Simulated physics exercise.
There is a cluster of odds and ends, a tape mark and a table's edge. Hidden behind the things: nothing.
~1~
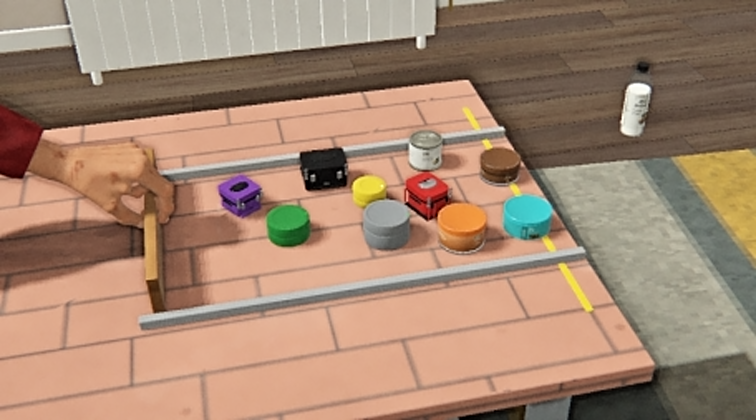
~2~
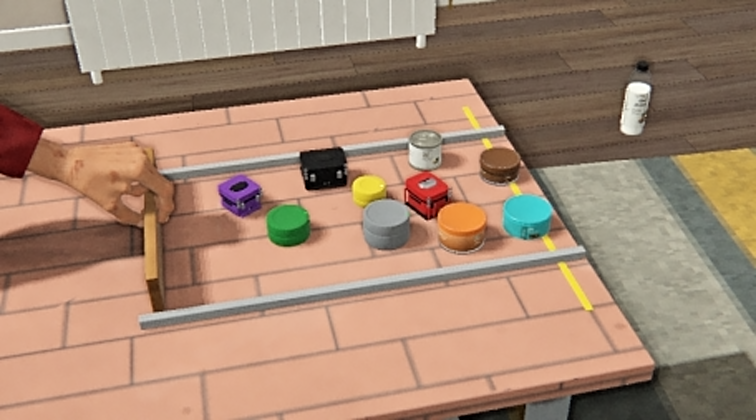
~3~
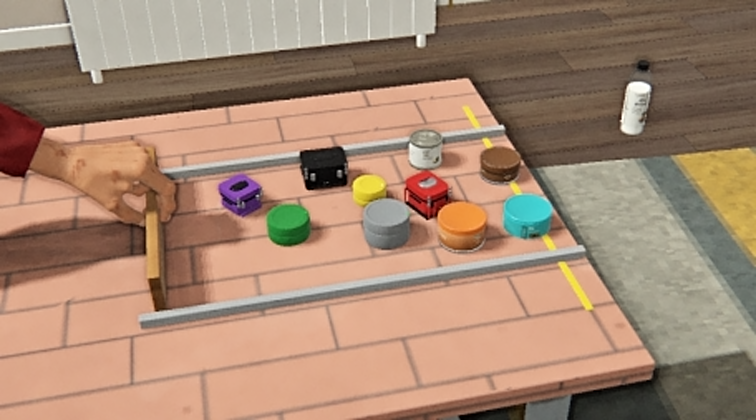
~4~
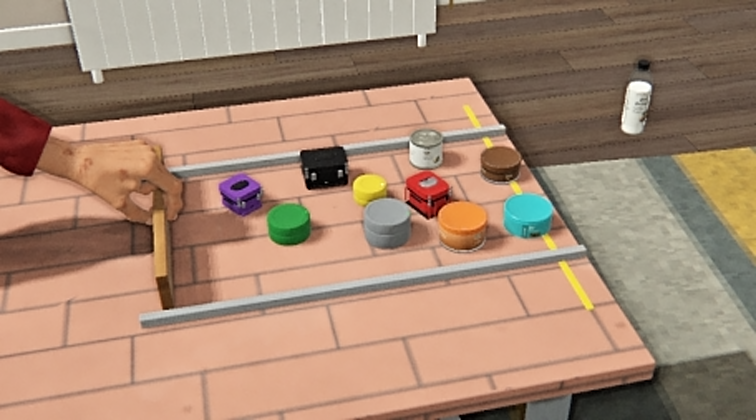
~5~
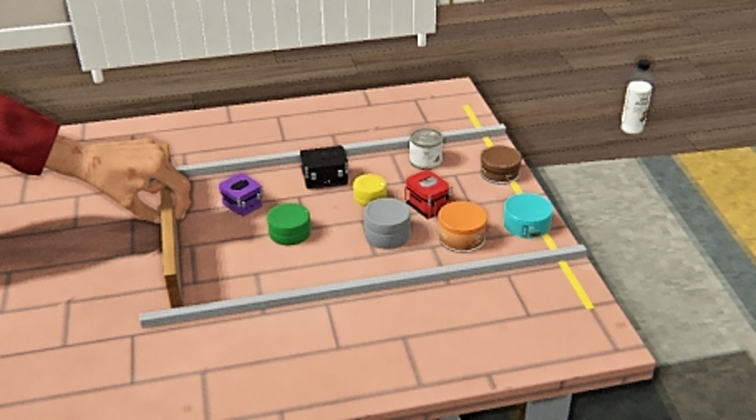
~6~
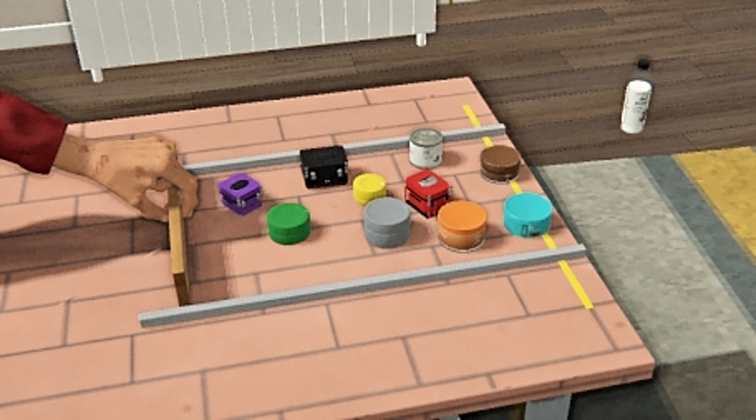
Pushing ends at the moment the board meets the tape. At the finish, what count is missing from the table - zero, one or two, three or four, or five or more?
Missing: Five or more.
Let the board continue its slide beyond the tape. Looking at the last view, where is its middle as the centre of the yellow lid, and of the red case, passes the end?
First near (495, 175), second near (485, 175).
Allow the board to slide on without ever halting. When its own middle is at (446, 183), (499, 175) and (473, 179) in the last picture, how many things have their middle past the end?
Taking the places in turn, the counts are 0, 5 and 1.
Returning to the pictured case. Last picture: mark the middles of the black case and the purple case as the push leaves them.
In order, first (508, 136), then (519, 158).
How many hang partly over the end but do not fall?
5 overhanging.
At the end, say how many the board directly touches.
That comes to 5.
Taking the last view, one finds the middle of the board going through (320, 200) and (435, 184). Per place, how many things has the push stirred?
Tally at point one: 3; at point two: 10.
Soon after, none off yet; brown pot at rest near (500, 164); turquoise tub at rest near (528, 215); white tin at rest near (426, 148).
Then, none off yet; brown pot moved about its own width near (534, 158); turquoise tub moved about its own width near (561, 210); white tin moved well along near (494, 140).
At rest, the number that fall off is five or more; fallen, yellow lid, red case, white tin, turquoise tub and brown pot.
